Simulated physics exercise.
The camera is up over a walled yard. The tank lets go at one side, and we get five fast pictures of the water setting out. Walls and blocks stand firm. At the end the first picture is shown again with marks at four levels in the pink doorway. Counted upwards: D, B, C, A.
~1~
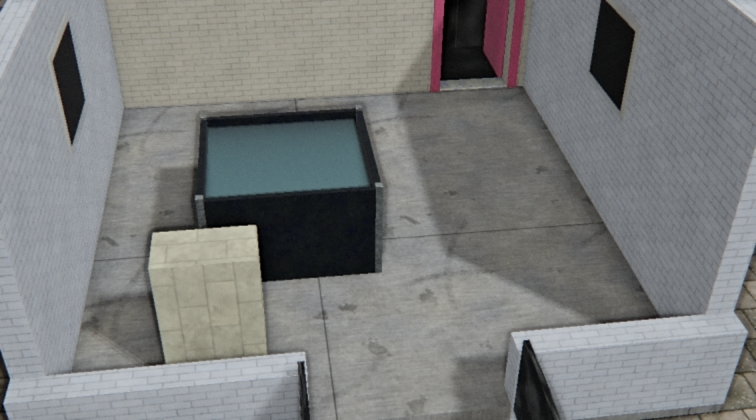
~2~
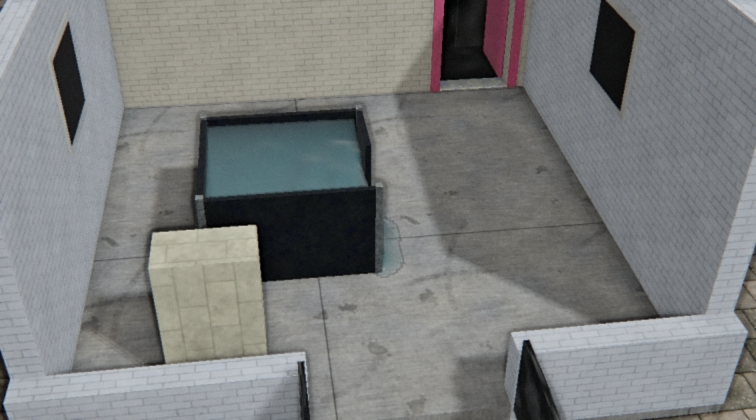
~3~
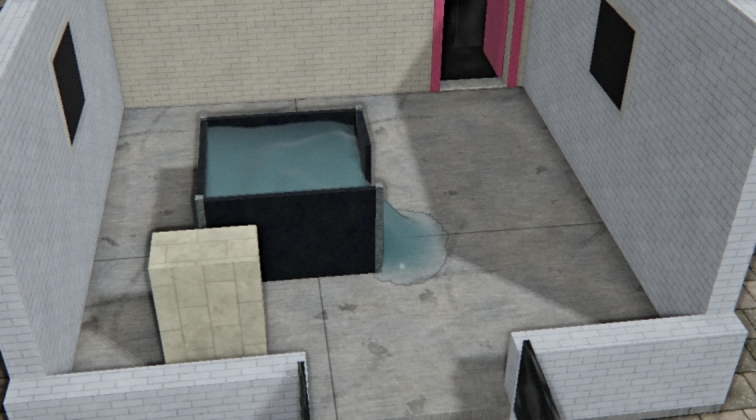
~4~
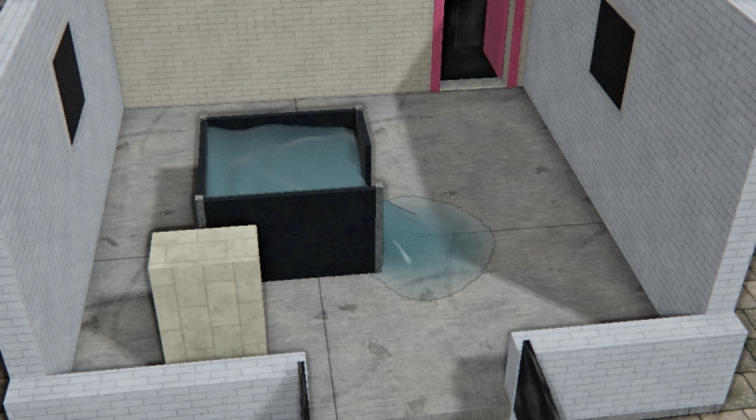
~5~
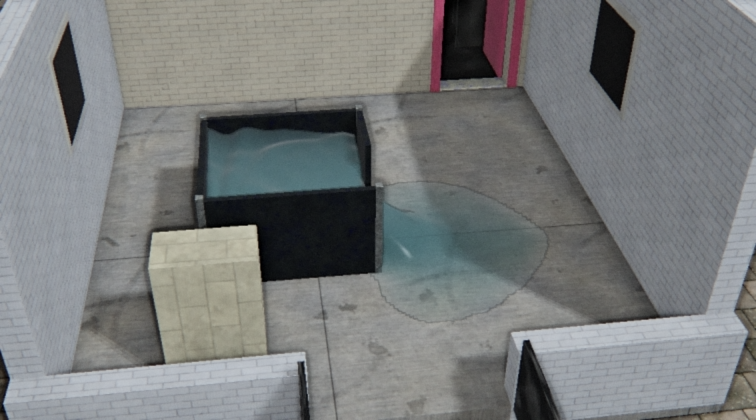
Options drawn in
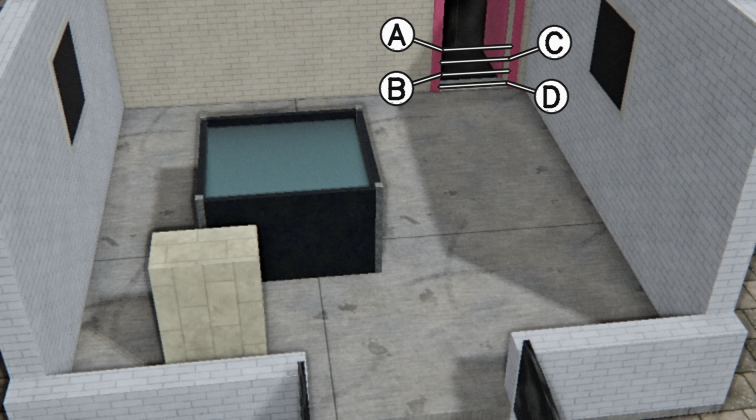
Water pours from the right side of a dark tank and spreads across the walled yard.
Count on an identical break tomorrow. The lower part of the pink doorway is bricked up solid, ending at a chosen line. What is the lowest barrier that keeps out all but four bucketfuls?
Choose B.
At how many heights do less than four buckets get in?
Three of the four.
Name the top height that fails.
Here it is height D.
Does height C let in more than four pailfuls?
No, that is safe.
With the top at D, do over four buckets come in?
Yes.
In white, A at (476, 48); B at (474, 72); C at (475, 60); D at (473, 84); from the bottom up D, B, C, A.
If A is chosen, nothing gets over.
If B is chosen, a splash gets over, under a bucket.
If C is chosen, nothing gets over.
If D is chosen, some 15 bucketfuls get in.
